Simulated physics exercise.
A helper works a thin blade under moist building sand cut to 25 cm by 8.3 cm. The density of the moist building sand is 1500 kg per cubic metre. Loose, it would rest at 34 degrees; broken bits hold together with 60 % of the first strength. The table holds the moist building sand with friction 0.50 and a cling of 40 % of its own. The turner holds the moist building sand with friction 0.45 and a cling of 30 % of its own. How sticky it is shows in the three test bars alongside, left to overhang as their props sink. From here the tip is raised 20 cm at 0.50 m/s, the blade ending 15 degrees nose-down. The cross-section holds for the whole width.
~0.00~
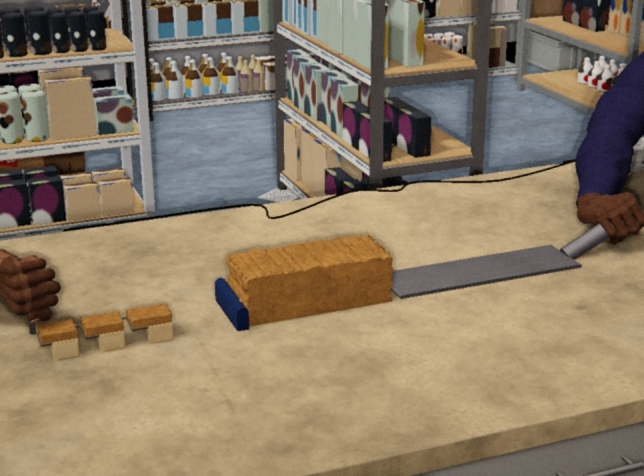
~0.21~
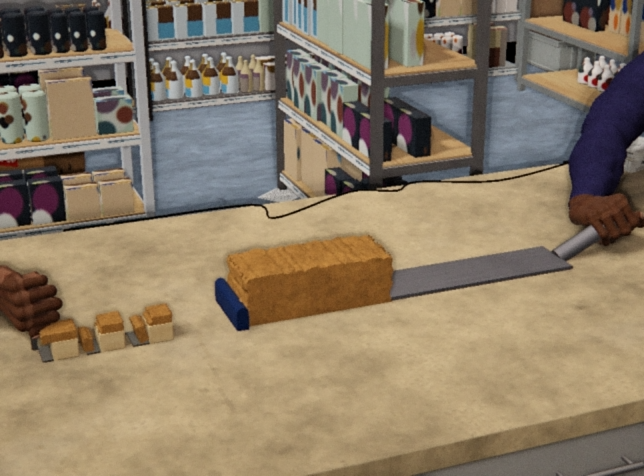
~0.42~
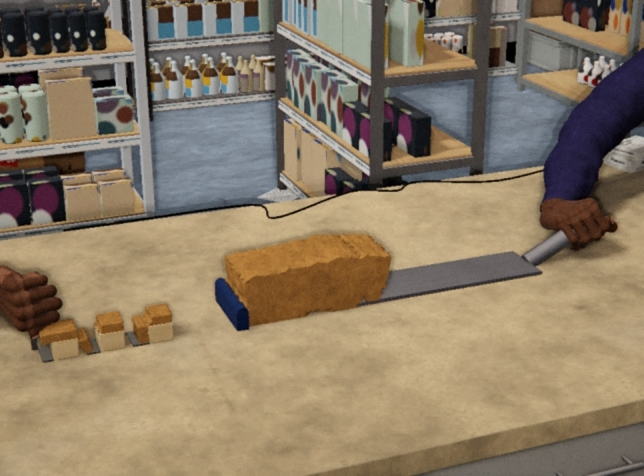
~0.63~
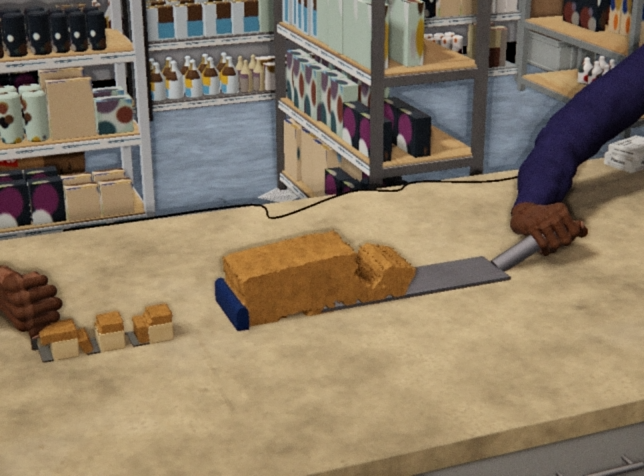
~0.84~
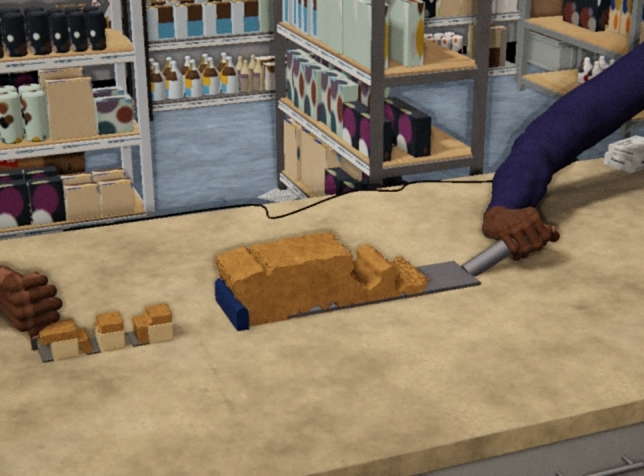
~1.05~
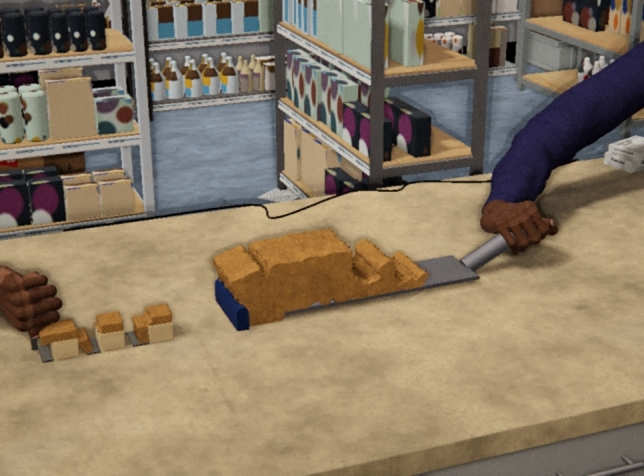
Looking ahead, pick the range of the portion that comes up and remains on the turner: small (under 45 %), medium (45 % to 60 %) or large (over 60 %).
The band is large (over 60 %).
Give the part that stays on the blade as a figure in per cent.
Near 75 %.
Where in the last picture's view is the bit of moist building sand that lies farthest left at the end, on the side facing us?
Near (143, 344).
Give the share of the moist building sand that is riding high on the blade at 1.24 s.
Some 60 per cent.
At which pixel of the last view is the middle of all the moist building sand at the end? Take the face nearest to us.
At about (302, 202).
By 1.24 s, the tip is 10 cm up.
By 1.46 s, the tip is 20 cm up and 76 % is riding high on the blade.
By 1.68 s, the tip is 20 cm up and 76 % is riding high on the blade.
By 1.91 s, the tip is 20 cm up and 73 % is riding high on the blade.
By 2.20 s, at the end, the tip is 20 cm up and 73 % is riding high on the blade.
